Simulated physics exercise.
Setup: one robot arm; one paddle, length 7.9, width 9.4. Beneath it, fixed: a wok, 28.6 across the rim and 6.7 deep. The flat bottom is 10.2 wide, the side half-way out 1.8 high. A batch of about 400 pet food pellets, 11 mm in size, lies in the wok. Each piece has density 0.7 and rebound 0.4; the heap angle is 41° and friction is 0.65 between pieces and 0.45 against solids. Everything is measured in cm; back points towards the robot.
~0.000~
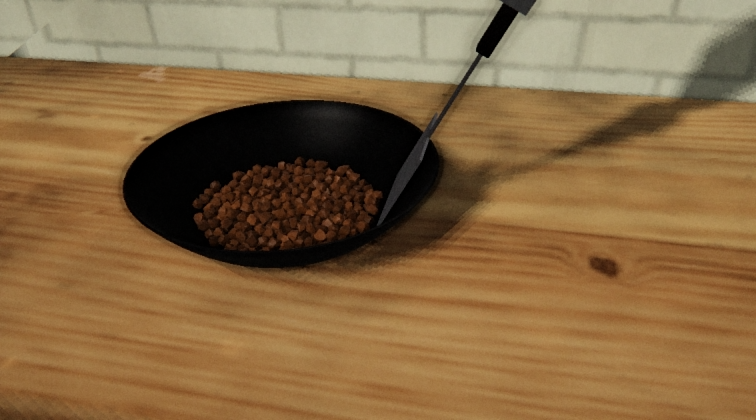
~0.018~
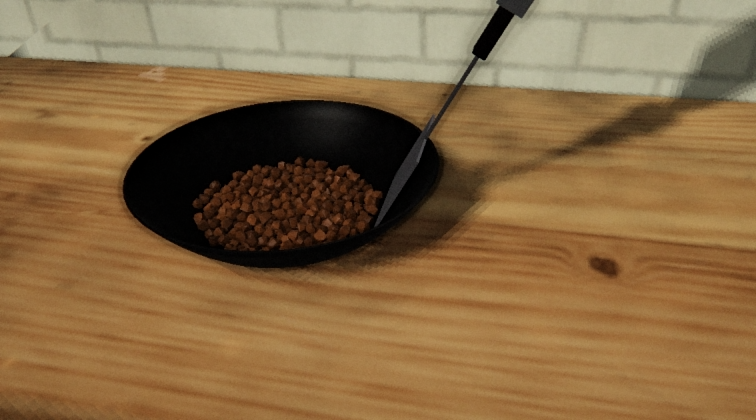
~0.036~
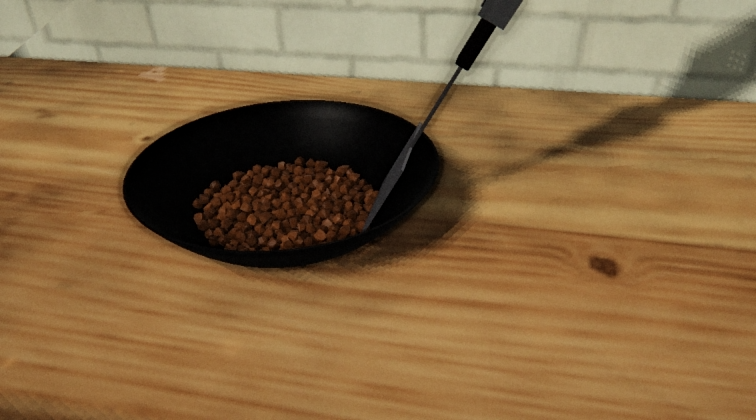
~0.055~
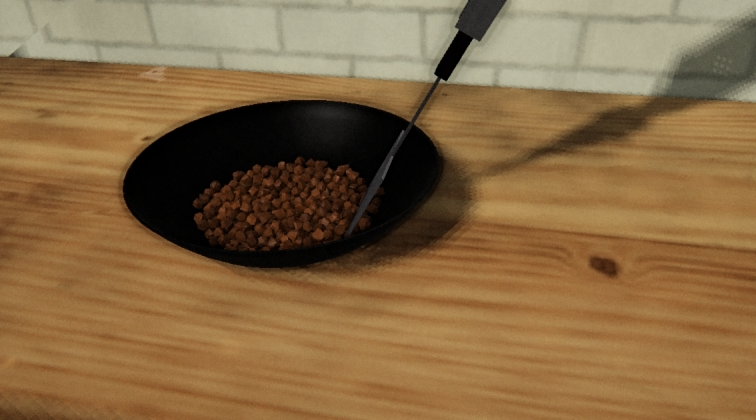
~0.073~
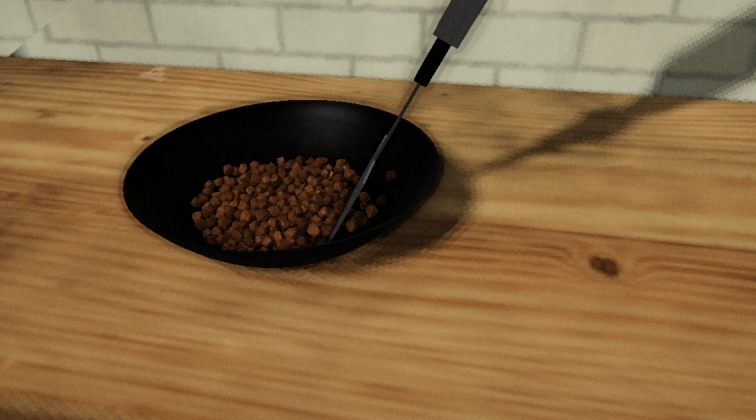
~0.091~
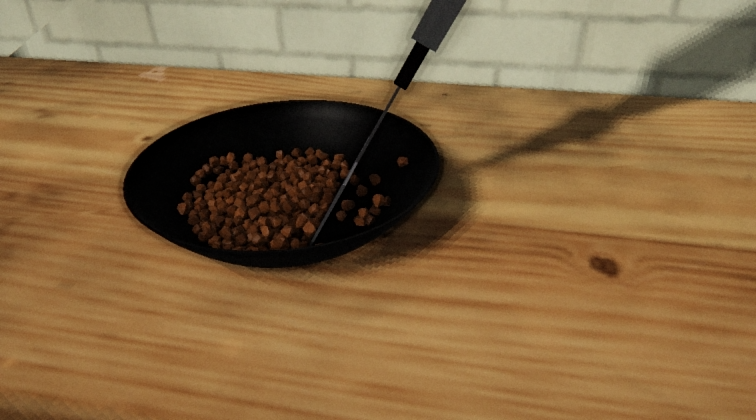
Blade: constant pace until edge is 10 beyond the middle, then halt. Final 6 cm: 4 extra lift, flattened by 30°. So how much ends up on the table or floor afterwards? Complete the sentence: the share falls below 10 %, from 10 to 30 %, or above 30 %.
The share falls above 30 %.
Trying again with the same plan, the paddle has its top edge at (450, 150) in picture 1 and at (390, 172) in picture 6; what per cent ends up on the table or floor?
Around 30 per cent finishes there.
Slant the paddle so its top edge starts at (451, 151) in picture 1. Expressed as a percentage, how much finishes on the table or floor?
Near 40 in a hundred.
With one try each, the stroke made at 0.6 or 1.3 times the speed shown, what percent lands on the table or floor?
Estimates in order: 25 per cent, 40 per cent.
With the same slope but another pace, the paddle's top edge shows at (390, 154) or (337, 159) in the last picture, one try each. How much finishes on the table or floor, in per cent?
About 20 and 45 per cent.
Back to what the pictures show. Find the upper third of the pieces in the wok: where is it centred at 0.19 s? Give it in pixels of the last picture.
Centre: Approx. (190, 163) in the last view.
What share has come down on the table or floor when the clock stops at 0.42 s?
About 20 per cent.
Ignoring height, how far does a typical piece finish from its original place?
Some 9 cm.
After 0.14 s, sloping 62°, highest piece 9 above the table; 398 in the wok.
After 0.19 s, sloping 53°, highest piece 12 above the table; 393 in the wok, 5 on the blade or in flight.
After 0.42 s, sloping 32°, highest piece 18 above the table; 241 in the wok, 73 on the table or floor, 84 on the blade or in flight.
After 1.47 s, sloping 32°, highest piece 8 above the table; 241 in the wok, 157 on the table or floor.
At rest, 241 in the wok, 157 on the table or floor. That is 39 % on the table or floor.
